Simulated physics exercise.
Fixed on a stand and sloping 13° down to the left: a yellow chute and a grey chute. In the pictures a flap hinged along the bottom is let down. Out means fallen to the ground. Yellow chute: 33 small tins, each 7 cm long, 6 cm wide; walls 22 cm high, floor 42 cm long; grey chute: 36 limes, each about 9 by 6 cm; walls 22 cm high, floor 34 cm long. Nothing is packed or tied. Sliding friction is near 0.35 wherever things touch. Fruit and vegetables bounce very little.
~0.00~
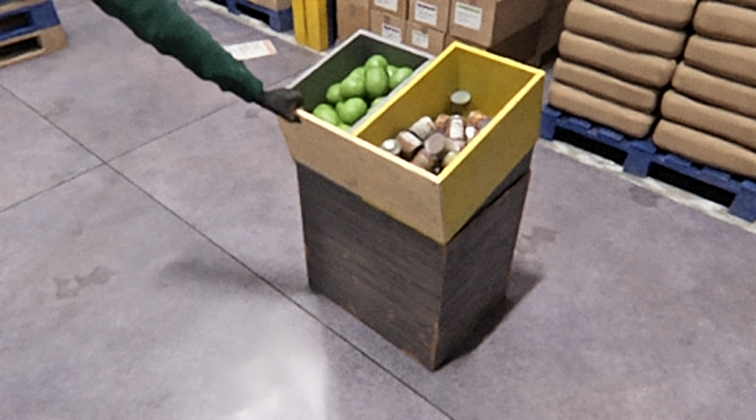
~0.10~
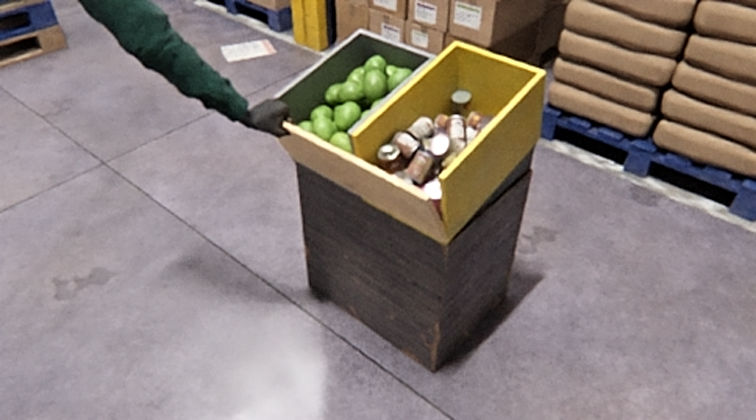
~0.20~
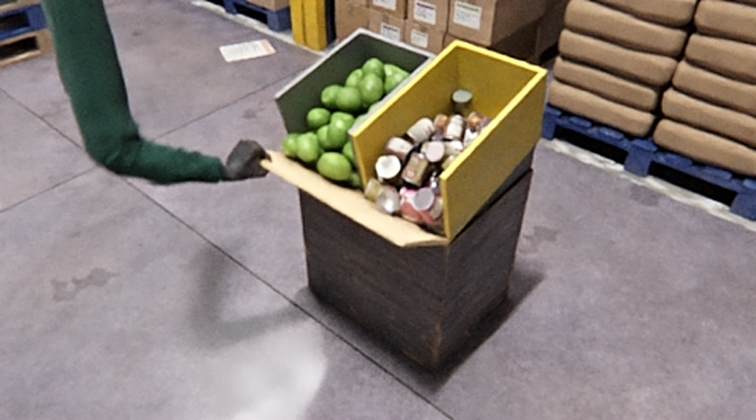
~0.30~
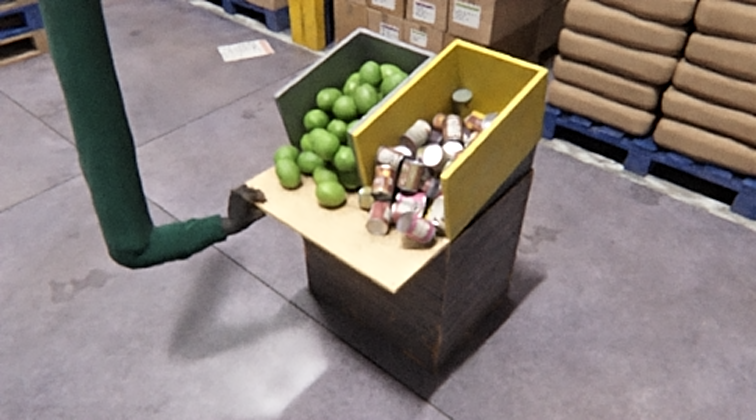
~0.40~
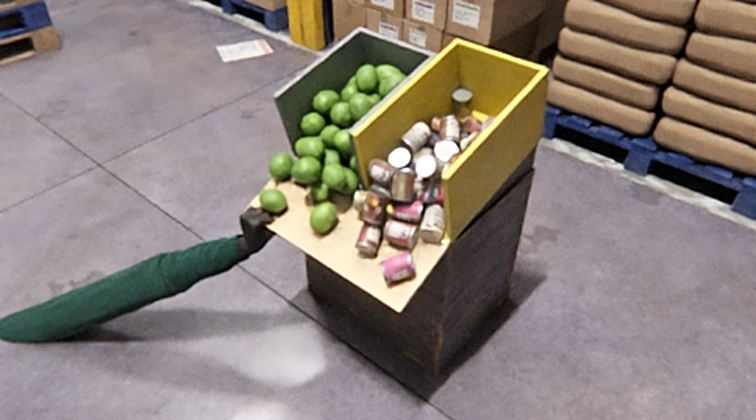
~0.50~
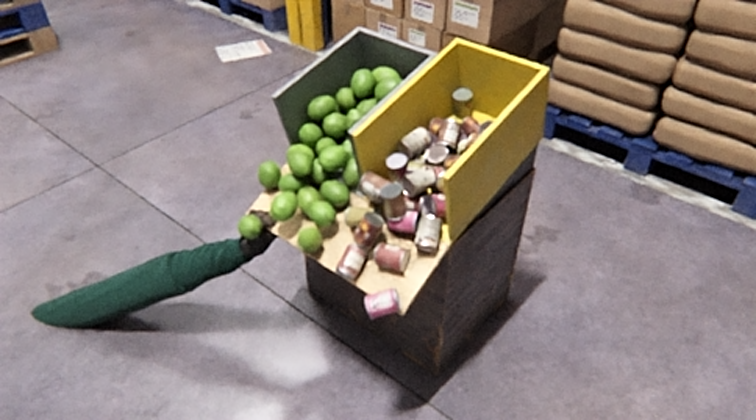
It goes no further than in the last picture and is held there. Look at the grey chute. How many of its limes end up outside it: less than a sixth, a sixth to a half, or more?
Out of the grey chute go over half of the limes.
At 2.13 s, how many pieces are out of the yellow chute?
About: Yellow chute 30.
After 0.91 s, yellow chute 24 in, 9 out and grey chute 24 in, 12 out.
After 1.41 s, yellow chute 16 in, 17 out and grey chute 16 in, 20 out.
After 2.13 s, yellow chute 4 in, 29 out and grey chute 9 in, 27 out.
Outcome (at 3.04 s), yellow chute 1 in, 32 out and grey chute 4 in, 32 out. Asked share, 32 of 36, 89 per cent.
